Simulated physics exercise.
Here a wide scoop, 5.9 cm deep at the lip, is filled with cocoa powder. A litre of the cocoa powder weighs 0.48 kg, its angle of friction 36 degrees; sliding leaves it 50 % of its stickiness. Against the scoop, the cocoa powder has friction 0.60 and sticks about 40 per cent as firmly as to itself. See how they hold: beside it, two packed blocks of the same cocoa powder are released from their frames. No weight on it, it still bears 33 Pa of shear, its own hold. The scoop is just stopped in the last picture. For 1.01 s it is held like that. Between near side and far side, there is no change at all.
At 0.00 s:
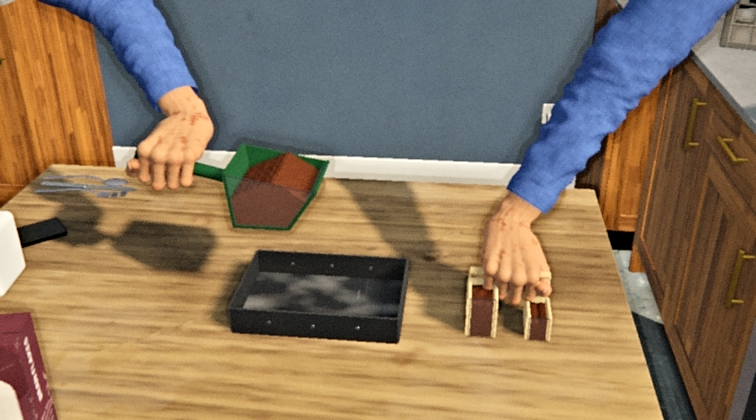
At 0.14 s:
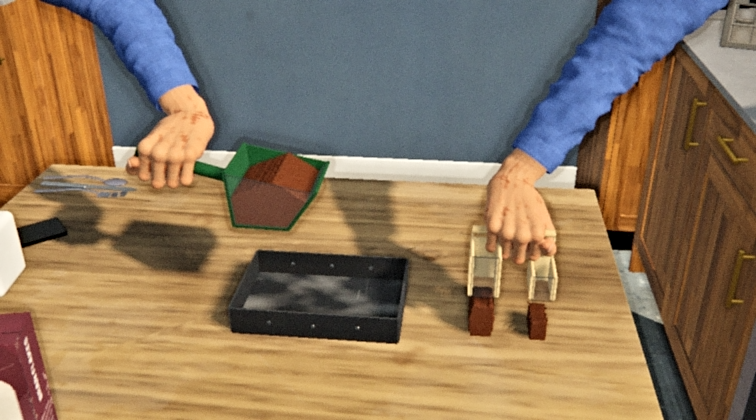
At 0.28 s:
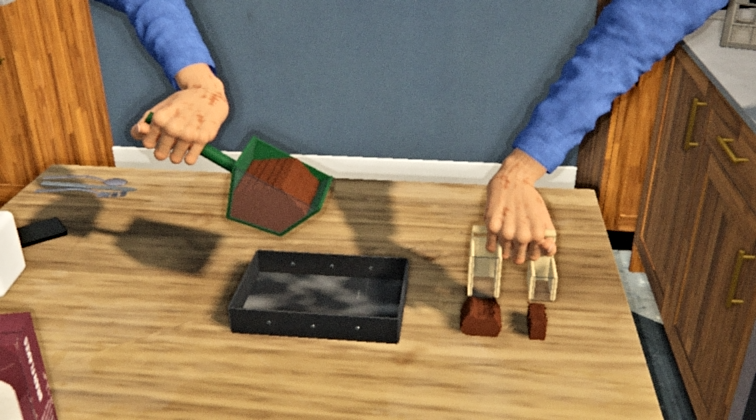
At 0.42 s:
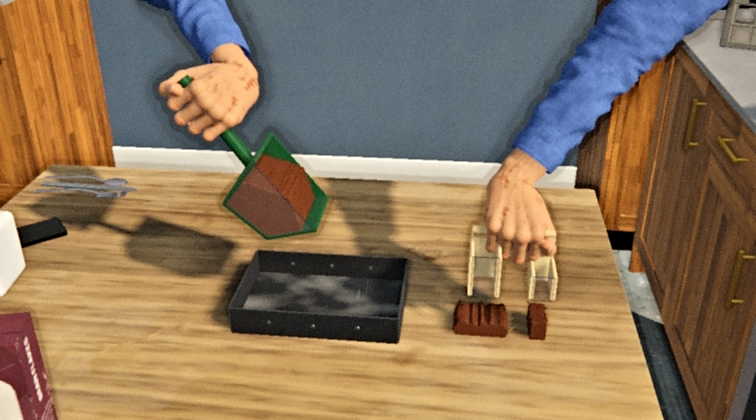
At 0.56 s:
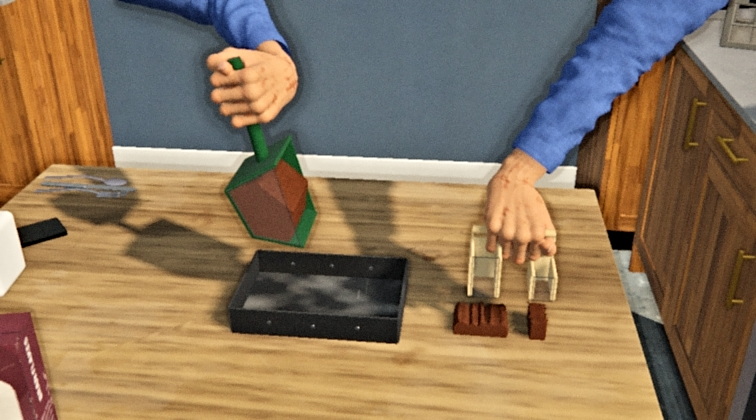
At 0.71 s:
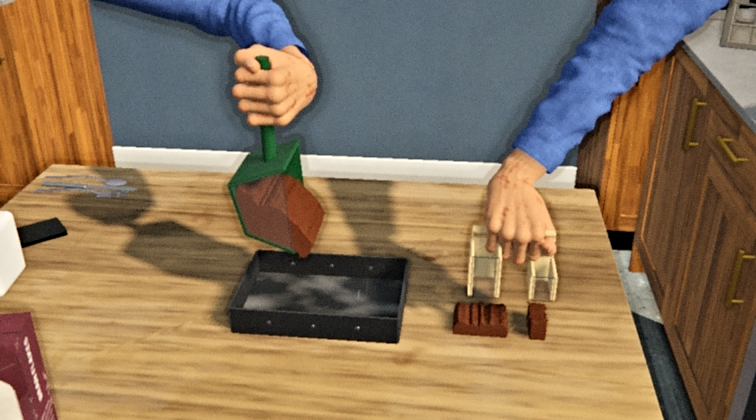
A person in blue sleeves lifted small pale holders off two brown blocks on the right, and the larger block slumped lower, while the other hand steeply tilted a green scoop of brown powder toward a black tray.
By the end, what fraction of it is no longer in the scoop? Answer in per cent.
Close to 63 percent is no longer in the scoop.
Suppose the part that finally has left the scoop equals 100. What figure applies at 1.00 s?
It comes to about 70 percent.
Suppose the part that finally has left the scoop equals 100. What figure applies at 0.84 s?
Close to 60 percent.
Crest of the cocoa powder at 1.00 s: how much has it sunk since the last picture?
Roughly 3.0 centimetres, give or take.
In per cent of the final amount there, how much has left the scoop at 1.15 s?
I'd reckon around 80 per cent.
By 0.84 s, the scoop is at 77 degrees and 36 % has left it.
By 1.00 s, the scoop is at 77 degrees and 47 % has left it.
By 1.15 s, the scoop is at 77 degrees and 52 % has left it.
By 1.31 s, the scoop is at 77 degrees and 58 % has left it.
By 1.72 s, at the end, the scoop is at 77 degrees and 63 % has left it.
